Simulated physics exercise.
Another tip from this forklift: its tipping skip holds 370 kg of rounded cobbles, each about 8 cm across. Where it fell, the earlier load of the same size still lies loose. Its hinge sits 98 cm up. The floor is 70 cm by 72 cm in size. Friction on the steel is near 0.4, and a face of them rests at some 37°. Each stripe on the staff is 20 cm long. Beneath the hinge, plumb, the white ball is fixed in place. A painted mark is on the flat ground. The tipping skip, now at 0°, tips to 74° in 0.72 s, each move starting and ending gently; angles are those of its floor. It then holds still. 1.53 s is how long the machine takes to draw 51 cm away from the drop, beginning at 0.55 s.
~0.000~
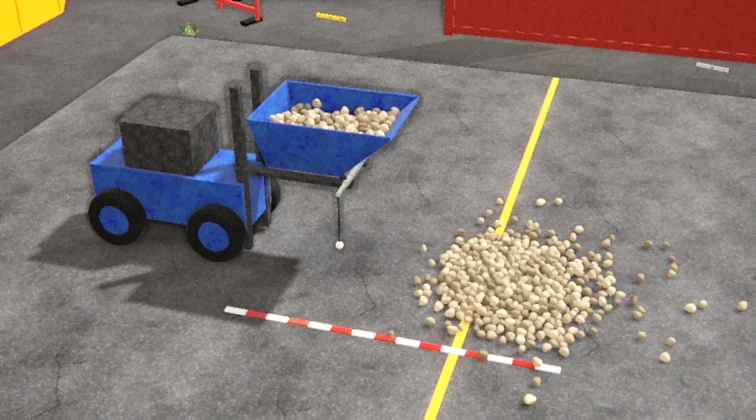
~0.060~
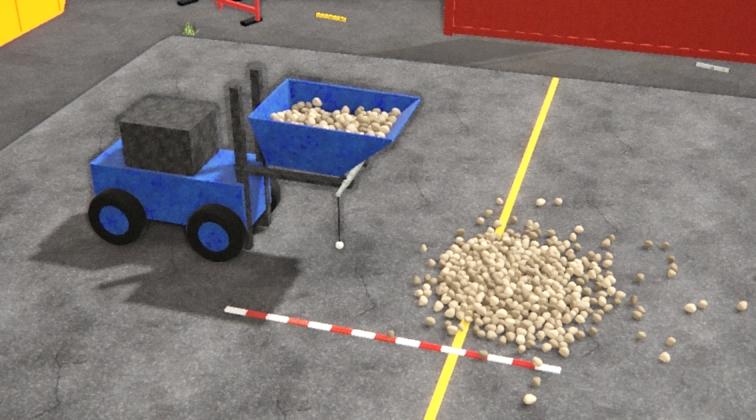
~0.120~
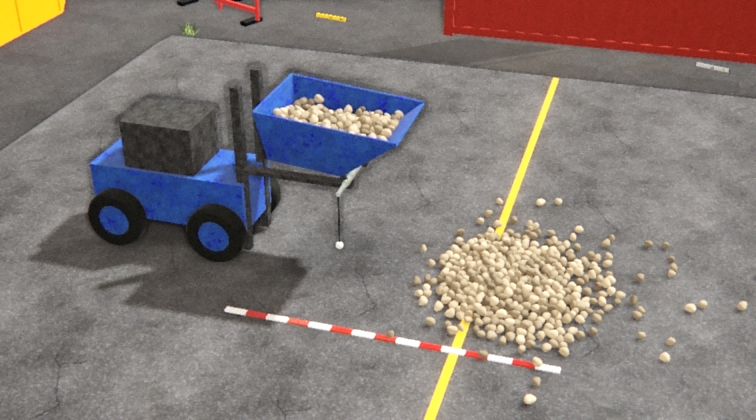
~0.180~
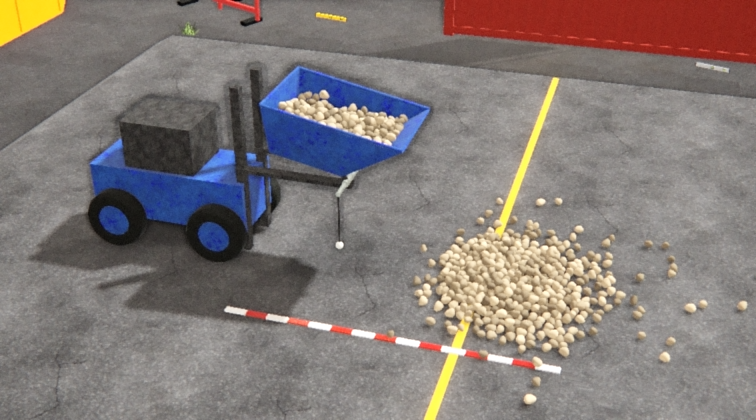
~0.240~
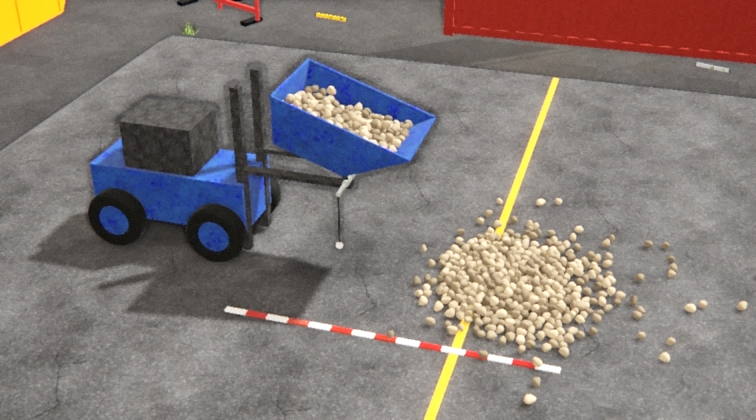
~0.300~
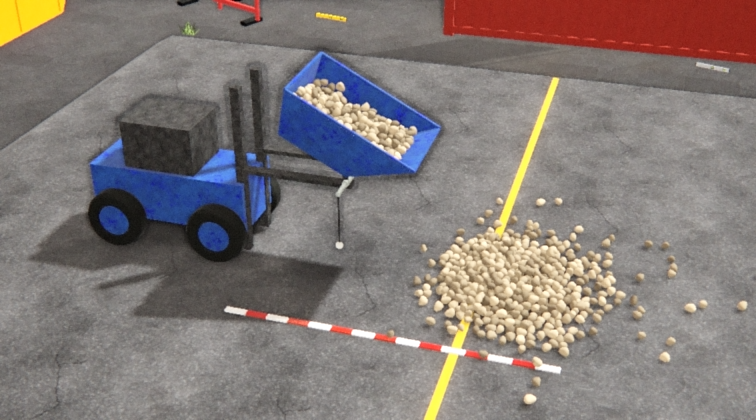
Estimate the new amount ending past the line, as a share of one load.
Roughly 37 per cent of a load.
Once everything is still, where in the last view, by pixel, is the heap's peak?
Peak pixel: Approx. (480, 253).
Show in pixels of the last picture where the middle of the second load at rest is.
I'd point to about (464, 266).
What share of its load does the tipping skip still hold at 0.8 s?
85 %.
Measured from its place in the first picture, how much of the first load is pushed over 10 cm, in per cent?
Roughly 20 % of them.
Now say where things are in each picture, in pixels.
In the first frame, lip at (391, 139), floor tilted 0°, highest stones at (370, 118). The earlier load is highest near (490, 255), 19 cm above ground level, 24 % short of the line, 75 % past the line.
In the second frame, lip at (392, 140), floor tilted 1°, highest stones at (370, 118); the stones move at 0.3 m/s on average.
In the third frame, lip at (397, 145), floor tilted 6°, highest stones at (343, 113); the stones move at 0.7 m/s on average.
In the fourth frame, lip at (403, 152), floor tilted 12°, highest stones at (304, 104); the stones move at 0.9 m/s on average.
In the fifth frame, the tipping skip is at 19°, its lip at (409, 161); the top of the load is at (312, 98); the stones move at 1.2 m/s on average.
In the sixth frame, the tipping skip is at 28°, its lip at (415, 172); the top of the load is at (315, 90); the stones move at 1.3 m/s on average.
After 0.5 s the floor is at 62°; in per cent of one load, 100 in the tipping skip, 24 short of the line, 75 past the line; the foremost stones are at (698, 303).
After 0.8 s the floor is at 74°; in per cent of one load, 86 in the tipping skip, 38 short of the line, 75 past the line; the foremost stones are at (698, 303).
After 2.5 s the floor is at 74°; in per cent of one load, 0 in the tipping skip, 87 short of the line, 112 past the line; the foremost stones are at (715, 300).
After 5.0 s the floor is at 74°; in per cent of one load, 0 in the tipping skip, 87 short of the line, 112 past the line; the foremost stones are at (715, 300). Net gain past the line, 37.
